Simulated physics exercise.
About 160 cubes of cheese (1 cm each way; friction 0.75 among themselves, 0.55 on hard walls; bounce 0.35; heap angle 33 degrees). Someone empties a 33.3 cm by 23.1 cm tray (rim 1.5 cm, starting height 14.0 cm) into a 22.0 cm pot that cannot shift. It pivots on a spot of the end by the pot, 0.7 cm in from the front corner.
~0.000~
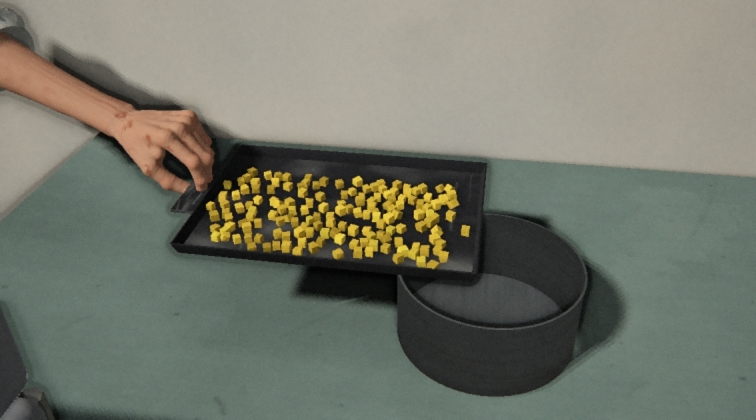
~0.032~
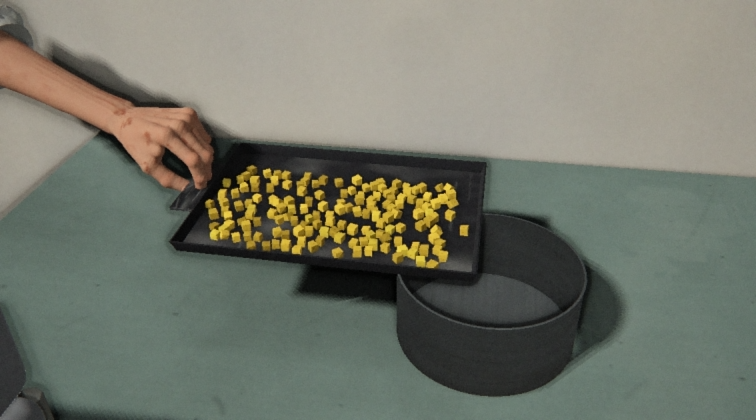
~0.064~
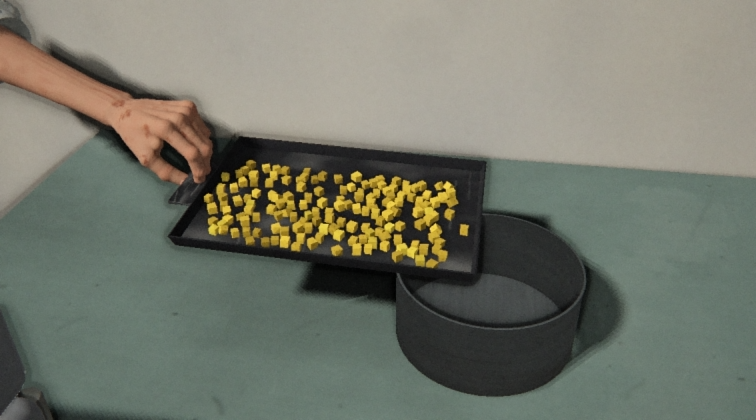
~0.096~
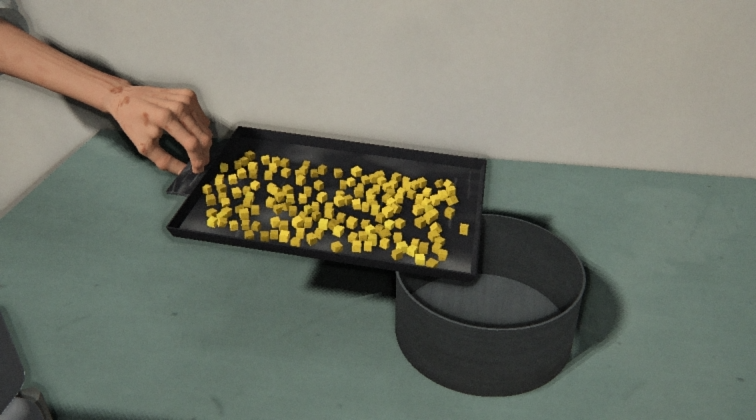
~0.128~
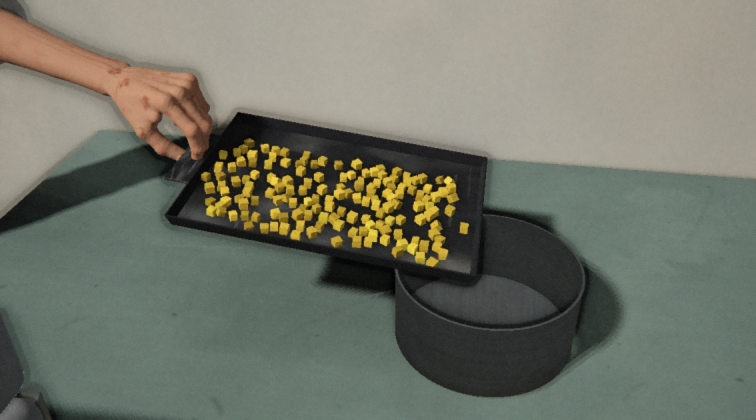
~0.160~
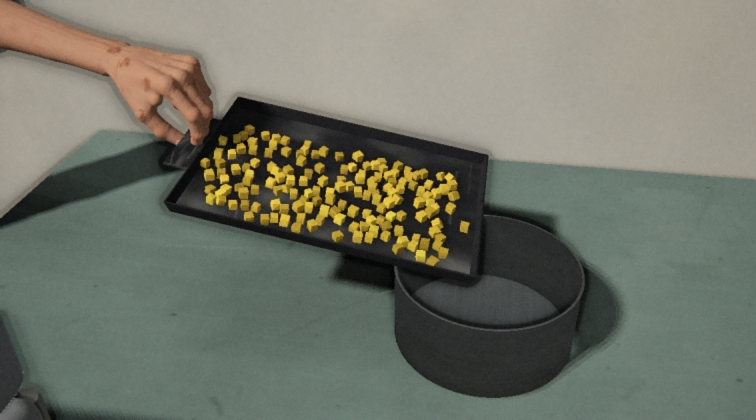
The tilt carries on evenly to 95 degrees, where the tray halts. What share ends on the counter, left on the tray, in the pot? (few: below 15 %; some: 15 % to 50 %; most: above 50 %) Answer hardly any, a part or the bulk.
On the counter: A part; left on the tray: Hardly any; in the pot: The bulk.
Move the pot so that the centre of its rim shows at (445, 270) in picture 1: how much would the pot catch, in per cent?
Some 45 per cent.
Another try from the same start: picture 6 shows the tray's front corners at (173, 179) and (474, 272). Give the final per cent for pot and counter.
Pot 90, counter 10.
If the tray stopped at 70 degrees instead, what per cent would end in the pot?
In that case some 60 per cent.
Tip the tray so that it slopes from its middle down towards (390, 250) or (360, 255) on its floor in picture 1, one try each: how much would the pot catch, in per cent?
About 35 and 15 per cent.
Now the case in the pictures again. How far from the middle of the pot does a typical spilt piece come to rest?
Some 30 cm.
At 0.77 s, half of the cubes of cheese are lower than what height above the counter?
About 16 cm.
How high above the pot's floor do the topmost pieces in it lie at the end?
Roughly 2.5 cm.
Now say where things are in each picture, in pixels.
Tray tilt 0 degrees, front corners at (176, 242) and (473, 270); middle of the pieces at (330, 217); pot at (491, 265), in the first frame.
Tray tilt 0 degrees, front corners at (175, 240) and (472, 270); middle of the pieces at (330, 216), in the second frame.
Tray tilt 2 degrees, front corners at (174, 234) and (472, 271); middle of the pieces at (329, 213), in the third frame.
Tray tilt 4 degrees, front corners at (172, 225) and (472, 271), lowest corner right front; middle of the pieces at (329, 208), in the fourth frame.
Tray tilt 8 degrees, front corners at (171, 213) and (472, 272), lowest corner right front; middle of the pieces at (329, 201), in the fifth frame.
Tray tilt 11 degrees, front corners at (170, 200) and (473, 273), lowest corner right front; middle of the pieces at (330, 193); pot at (488, 266). The tray's pace is about 110 degrees a second, in the sixth frame.
Then, at 0.53 s, tilt 52 degrees; the tray holds 100 %, the pot 0 %.
After 0.77 s, tilt 79 degrees; the tray holds 60 %, the pot 15 %.
Then, at 1.13 s, tilt 95 degrees; the tray holds 0 %, the pot 75 %.
At rest (2.1 s), counter 25 %, tray 0 %, pot 75 %.
